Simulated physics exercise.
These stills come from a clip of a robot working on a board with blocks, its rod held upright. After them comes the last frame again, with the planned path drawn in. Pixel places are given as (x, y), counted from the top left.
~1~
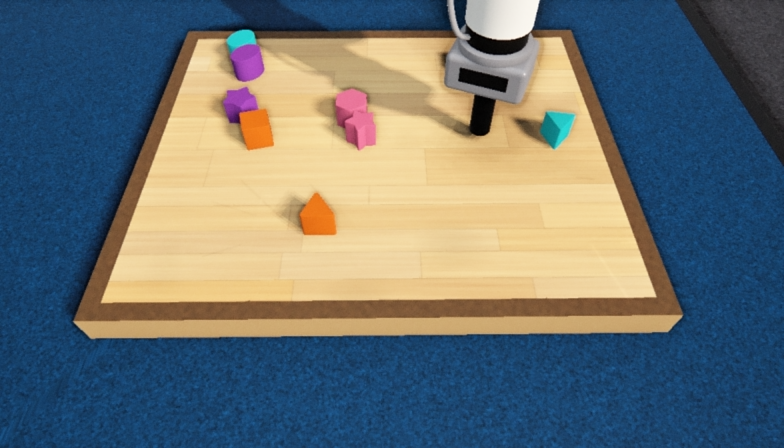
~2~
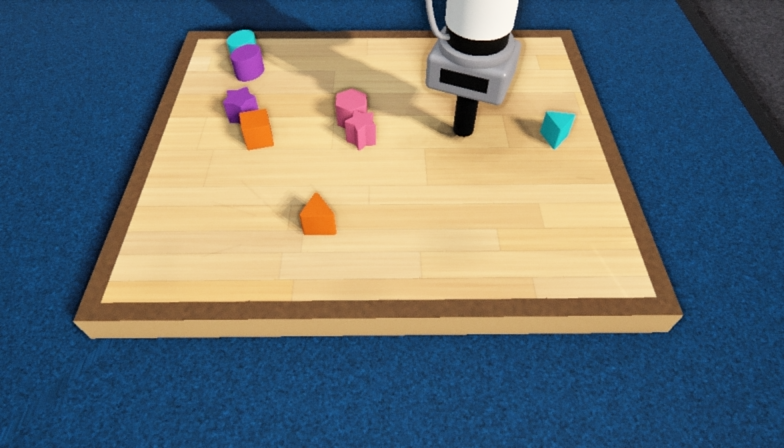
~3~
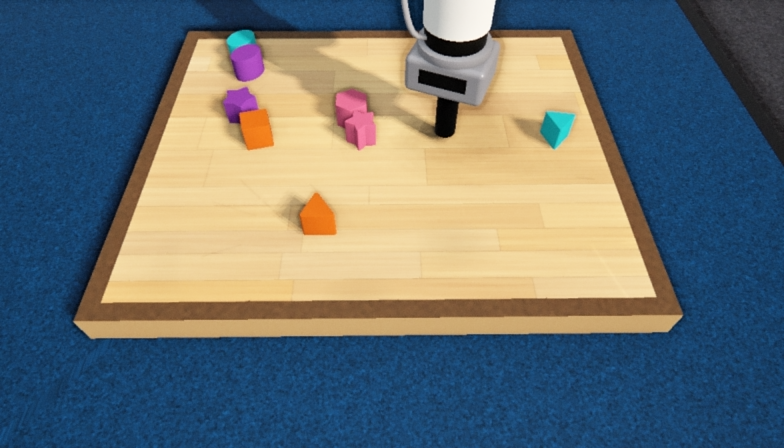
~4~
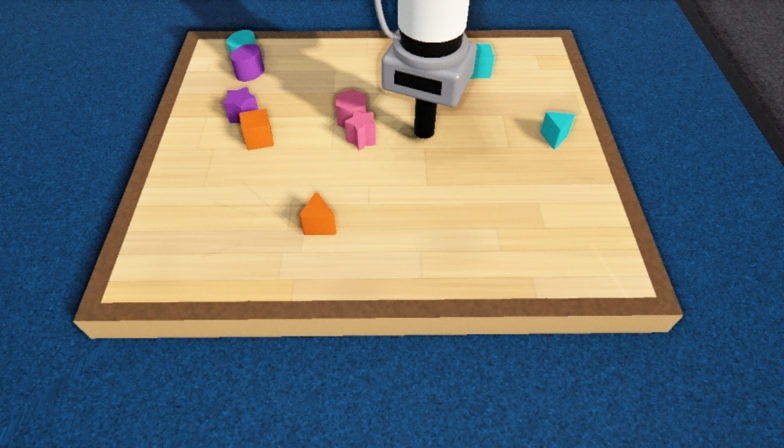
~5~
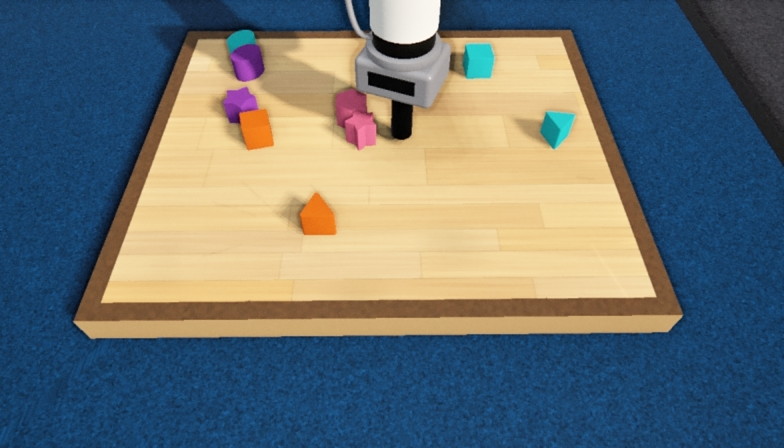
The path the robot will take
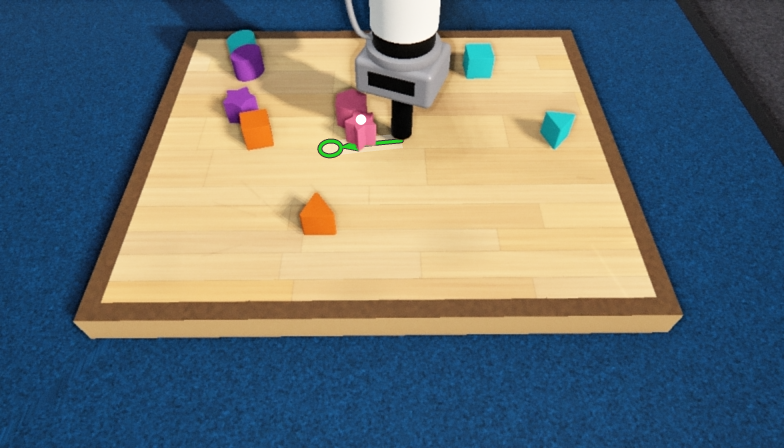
A robot arm with a black rod slid steadily left across the wooden board toward two pink blocks, uncovering a teal block behind it, while all the blocks stayed where they were.
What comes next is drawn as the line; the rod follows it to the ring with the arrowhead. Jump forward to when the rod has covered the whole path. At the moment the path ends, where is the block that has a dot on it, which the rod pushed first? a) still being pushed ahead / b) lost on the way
Choice a: Still being pushed ahead.
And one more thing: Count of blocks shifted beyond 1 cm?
A single block is moved.
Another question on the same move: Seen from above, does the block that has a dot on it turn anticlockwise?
Final answer: No.
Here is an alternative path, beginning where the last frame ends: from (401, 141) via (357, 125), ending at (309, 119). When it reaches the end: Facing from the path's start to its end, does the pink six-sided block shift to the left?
Final answer: No.
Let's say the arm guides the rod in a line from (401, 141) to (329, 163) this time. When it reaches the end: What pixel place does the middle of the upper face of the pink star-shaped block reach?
I expect it at (342, 122).
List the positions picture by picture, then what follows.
In the first frame, tip of the rod (479, 130), middles of tops, pink six-sided block (351, 99), pink star-shaped block (361, 120).
In the second frame, rod (463, 130), nothing pushed.
In the third frame, rod (445, 131), nothing pushed.
In the fourth frame, rod (424, 132), nothing pushed.
In the fifth frame, rod (402, 133), pink six-sided block (351, 99), pink star-shaped block (361, 120).
The line goes straight from (401, 141) to (330, 148); the dot is on the pink star-shaped block.
On the path given first. Halfway along, rod (365, 137); pink star-shaped block (343, 121), turned 20° clockwise.
At the end, rod (330, 141); pink six-sided block unmoved; pink star-shaped block (310, 121), turned 35° clockwise.
